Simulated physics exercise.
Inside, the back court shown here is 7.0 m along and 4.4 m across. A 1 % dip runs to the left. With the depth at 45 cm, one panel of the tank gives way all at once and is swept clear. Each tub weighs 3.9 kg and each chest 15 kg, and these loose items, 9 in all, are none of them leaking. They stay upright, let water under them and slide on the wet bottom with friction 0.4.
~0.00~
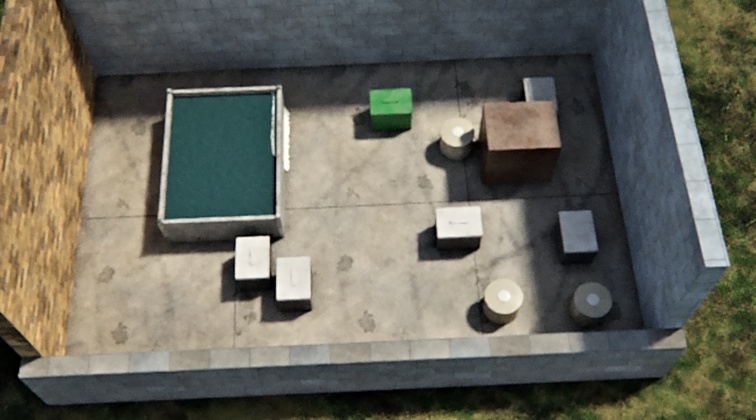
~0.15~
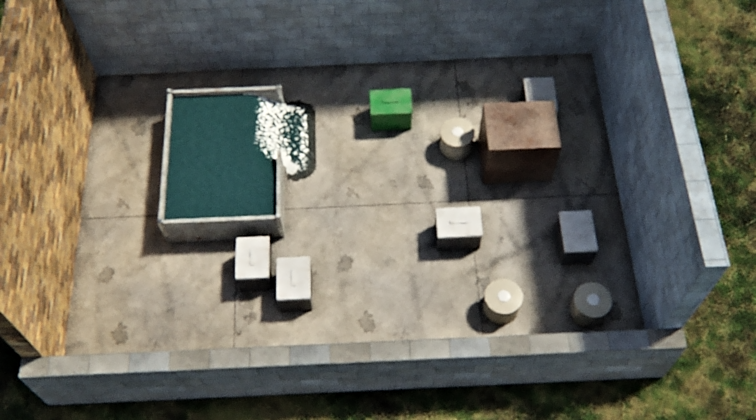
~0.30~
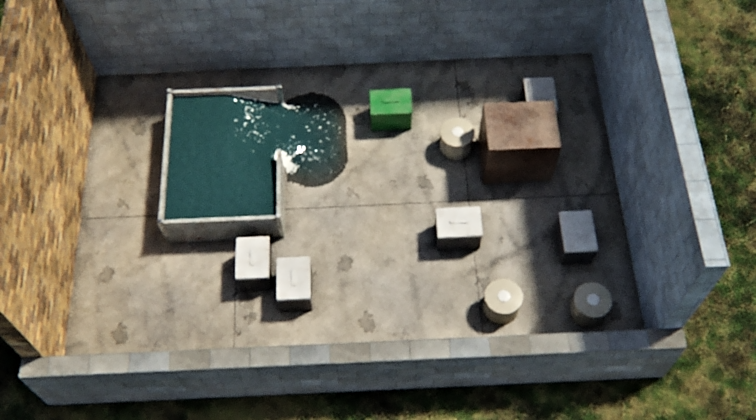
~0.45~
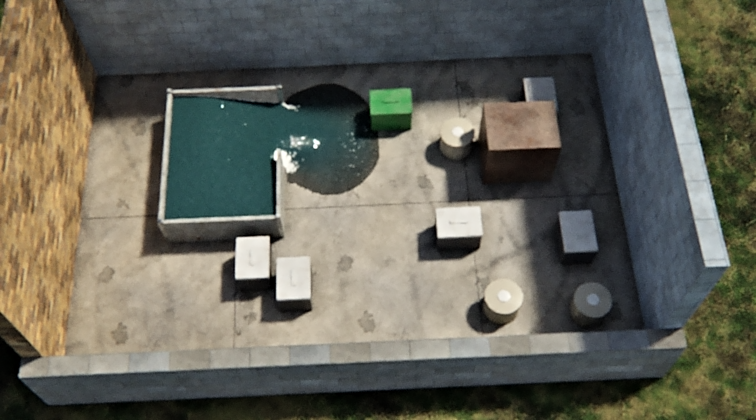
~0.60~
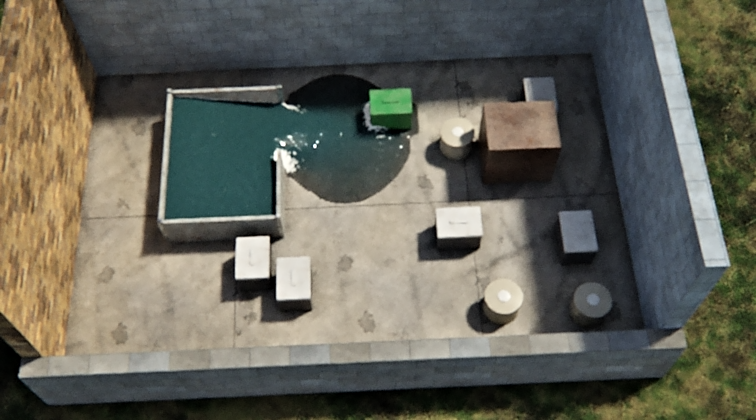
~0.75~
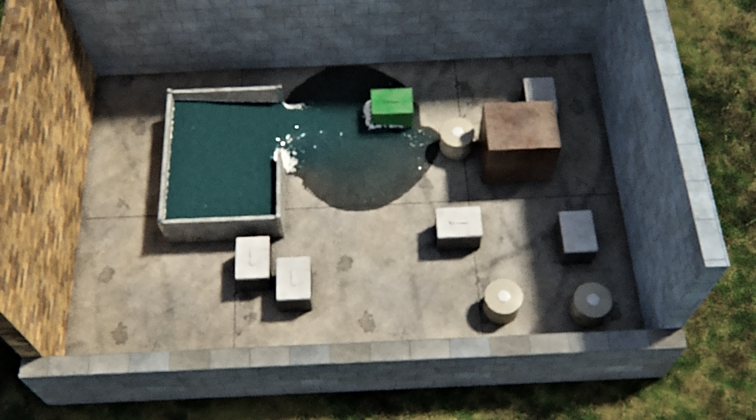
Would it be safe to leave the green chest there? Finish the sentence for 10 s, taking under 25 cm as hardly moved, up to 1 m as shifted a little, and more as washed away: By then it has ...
By then it has been washed away.
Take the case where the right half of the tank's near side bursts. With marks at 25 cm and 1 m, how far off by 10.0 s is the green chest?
So, for the green chest: It holds steady.
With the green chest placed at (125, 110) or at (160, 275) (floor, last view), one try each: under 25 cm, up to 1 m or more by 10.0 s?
In that order: It barely shifts; it barely shifts.
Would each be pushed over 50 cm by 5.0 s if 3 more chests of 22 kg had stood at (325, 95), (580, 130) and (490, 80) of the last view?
In sequence: Goes beyond; goes beyond; goes beyond.
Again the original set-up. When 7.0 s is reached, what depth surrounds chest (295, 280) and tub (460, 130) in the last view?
Around 2 cm and 7 cm.
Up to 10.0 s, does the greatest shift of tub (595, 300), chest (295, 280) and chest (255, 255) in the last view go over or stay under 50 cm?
First one went too far, second one stayed inside, third one stayed inside.
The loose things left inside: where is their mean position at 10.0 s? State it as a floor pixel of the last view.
Averaged position, last view: Near pixel (345, 280).
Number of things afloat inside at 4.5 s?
Total: 4.
After 2.0 s the green chest is near (494, 82), 1.4 m from its start, afloat; 2 afloat.
After 4.5 s the green chest is near (552, 62), 2.3 m from its start, afloat; 4 afloat.
After 7.0 s the green chest is near (560, 84), 2.3 m from its start, afloat; 6 afloat.
After 10.0 s the green chest is near (566, 102), 2.3 m from its start, aground; 3 afloat.
